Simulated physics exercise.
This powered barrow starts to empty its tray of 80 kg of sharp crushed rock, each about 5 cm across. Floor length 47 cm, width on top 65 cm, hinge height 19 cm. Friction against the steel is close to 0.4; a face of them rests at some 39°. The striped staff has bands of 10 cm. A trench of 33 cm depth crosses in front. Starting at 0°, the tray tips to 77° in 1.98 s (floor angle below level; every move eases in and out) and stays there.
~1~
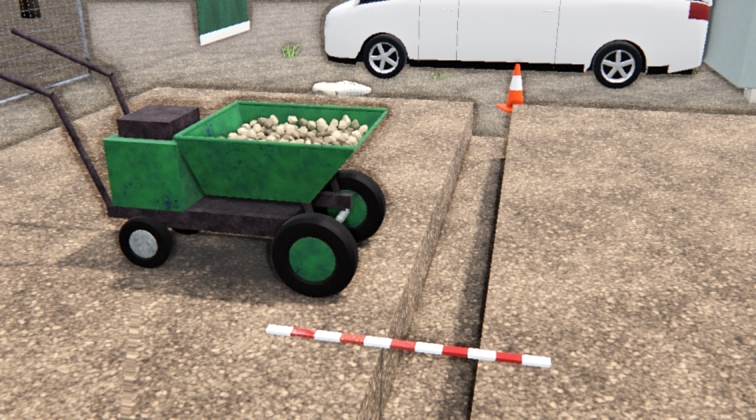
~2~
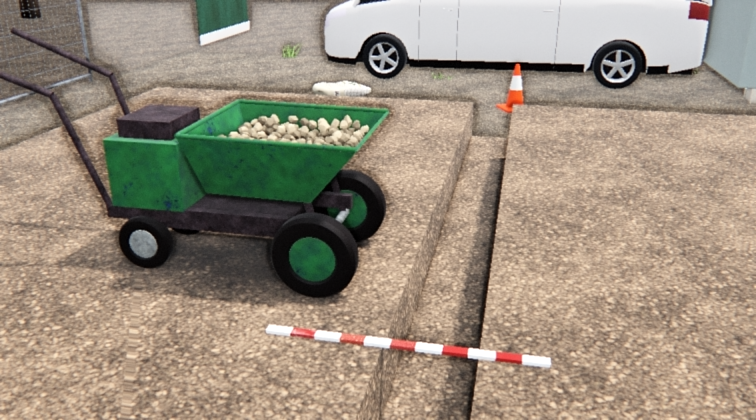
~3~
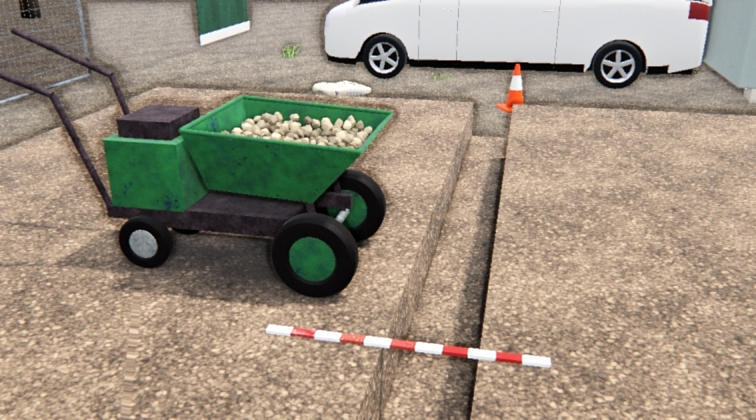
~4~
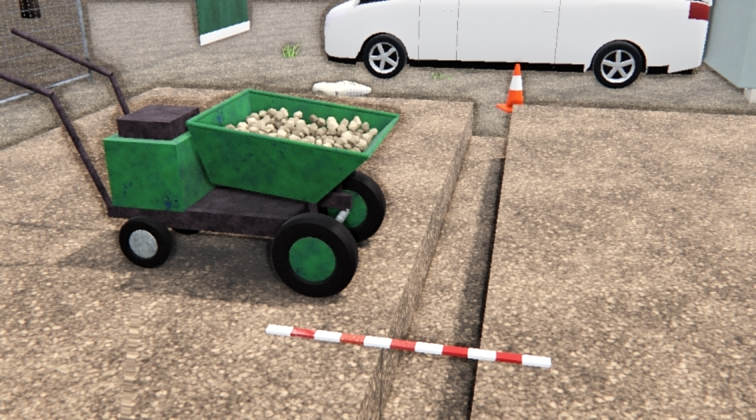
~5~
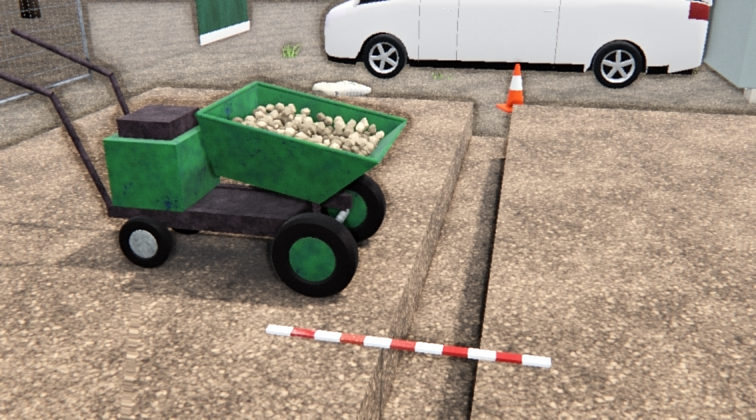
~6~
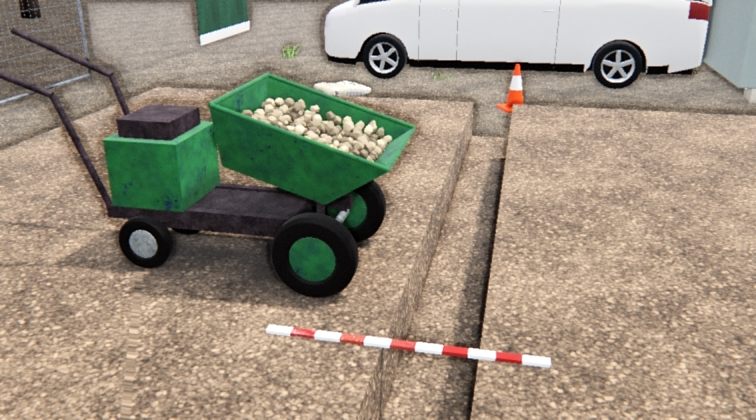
A white van stayed parked at the back while a green powered barrow stood by a narrow trench, its tray of pale stones slowly tilting up at the left and leaning down toward the right.
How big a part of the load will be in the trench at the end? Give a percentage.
Some 89 per cent of it.
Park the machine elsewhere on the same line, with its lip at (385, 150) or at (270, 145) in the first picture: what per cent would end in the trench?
About 55 and 50 per cent.
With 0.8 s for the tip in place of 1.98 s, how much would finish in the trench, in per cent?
It would be near 70 per cent.
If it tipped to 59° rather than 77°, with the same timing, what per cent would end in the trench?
It would be near 15 per cent.
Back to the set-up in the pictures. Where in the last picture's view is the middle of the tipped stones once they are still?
Near (462, 327).
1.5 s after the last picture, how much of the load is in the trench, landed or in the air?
About 50 per cent by then.
Then, 0.9 s after the last picture the floor is at 65°, 100 % in the tray; the foremost stones are at (435, 227).
Then, 1.5 s after the last picture the floor is at 77°, 42 % in the tray, 50 % in the trench, 8 % past the trench; the foremost stones are at (529, 294).
Then, 1.8 s after the last picture the floor is at 77°, 12 % in the tray, 76 % in the trench, 12 % past the trench; the foremost stones are at (543, 289).
Then, 3.8 s after the last picture the floor is at 77°, 0 % in the tray, 89 % in the trench, 11 % past the trench; the foremost stones are at (544, 291).
